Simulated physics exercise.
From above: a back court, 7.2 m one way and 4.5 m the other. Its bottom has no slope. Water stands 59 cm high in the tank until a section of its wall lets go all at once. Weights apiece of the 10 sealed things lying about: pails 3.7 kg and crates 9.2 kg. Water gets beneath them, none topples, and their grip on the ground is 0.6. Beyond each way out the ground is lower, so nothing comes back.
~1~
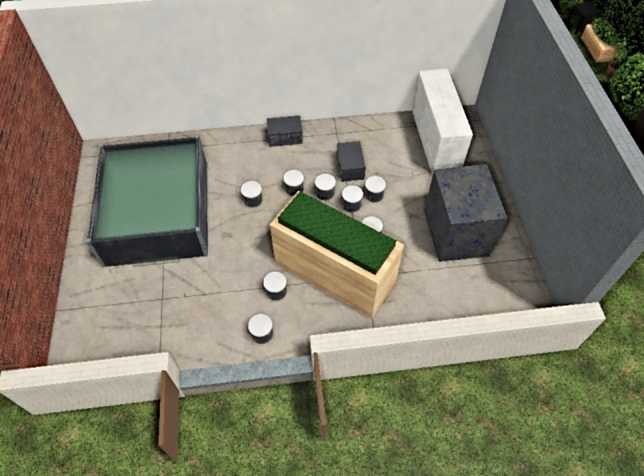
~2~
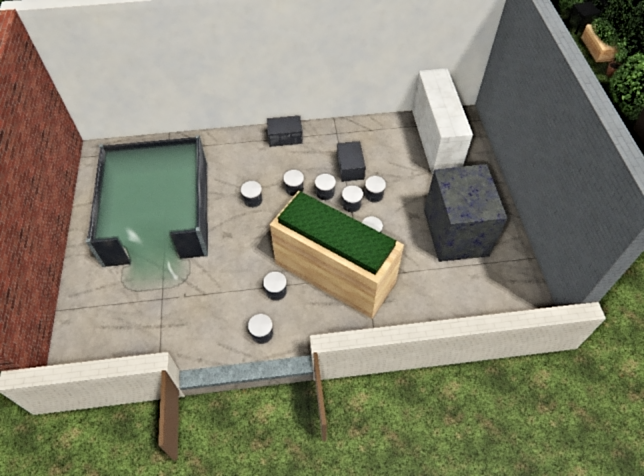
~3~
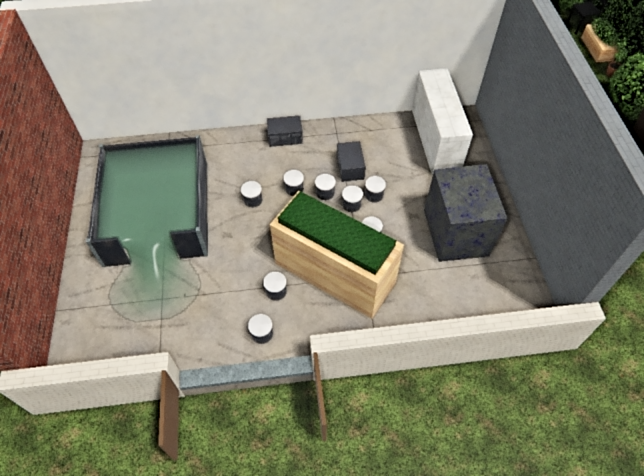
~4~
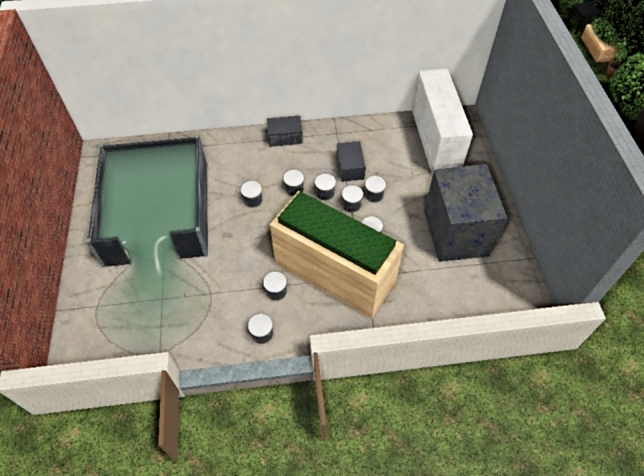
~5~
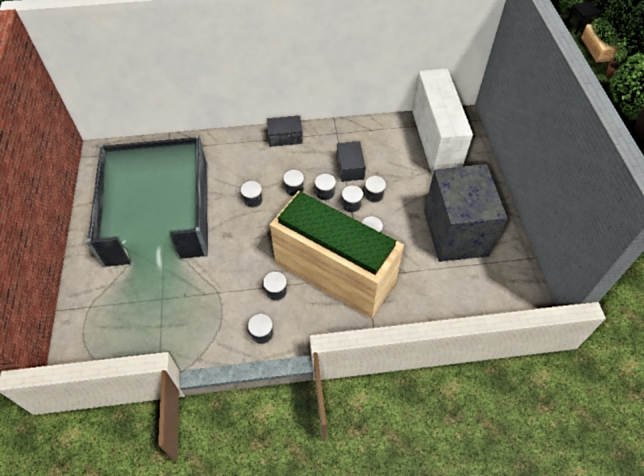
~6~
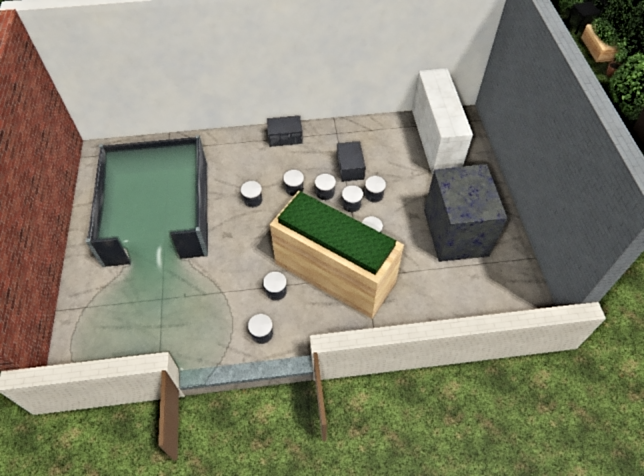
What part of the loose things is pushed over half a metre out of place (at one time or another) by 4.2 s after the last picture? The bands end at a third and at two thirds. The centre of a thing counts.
That comes to less than a third.
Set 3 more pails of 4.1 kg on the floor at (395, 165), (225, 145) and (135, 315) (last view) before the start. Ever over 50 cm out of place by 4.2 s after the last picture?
In turn: Less, short of it, past it.
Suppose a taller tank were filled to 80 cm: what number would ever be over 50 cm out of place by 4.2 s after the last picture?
Then 1.
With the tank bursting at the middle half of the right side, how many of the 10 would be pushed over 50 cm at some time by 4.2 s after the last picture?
In that case 8 of them.
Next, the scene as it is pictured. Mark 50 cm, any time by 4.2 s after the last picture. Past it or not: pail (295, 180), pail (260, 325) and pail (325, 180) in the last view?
In that order: Short of it, past it, short of it.
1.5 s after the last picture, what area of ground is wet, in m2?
Some 9.0 m2.
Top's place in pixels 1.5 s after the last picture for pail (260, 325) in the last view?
Near (298, 336).
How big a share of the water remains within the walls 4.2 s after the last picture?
About 74 per cent.
Then, 0.4 s after the last picture 0 of 10 are over 50 cm from their spots; 0 afloat.
Then, 1.5 s after the last picture 1 of 10 are over 50 cm from their spots; 0 afloat.
Then, 2.8 s after the last picture 1 of 10 are over 50 cm from their spots; 0 afloat.
Then, 4.2 s after the last picture 1 of 10 are over 50 cm from their spots, and 1 have been at some point; 1 afloat.
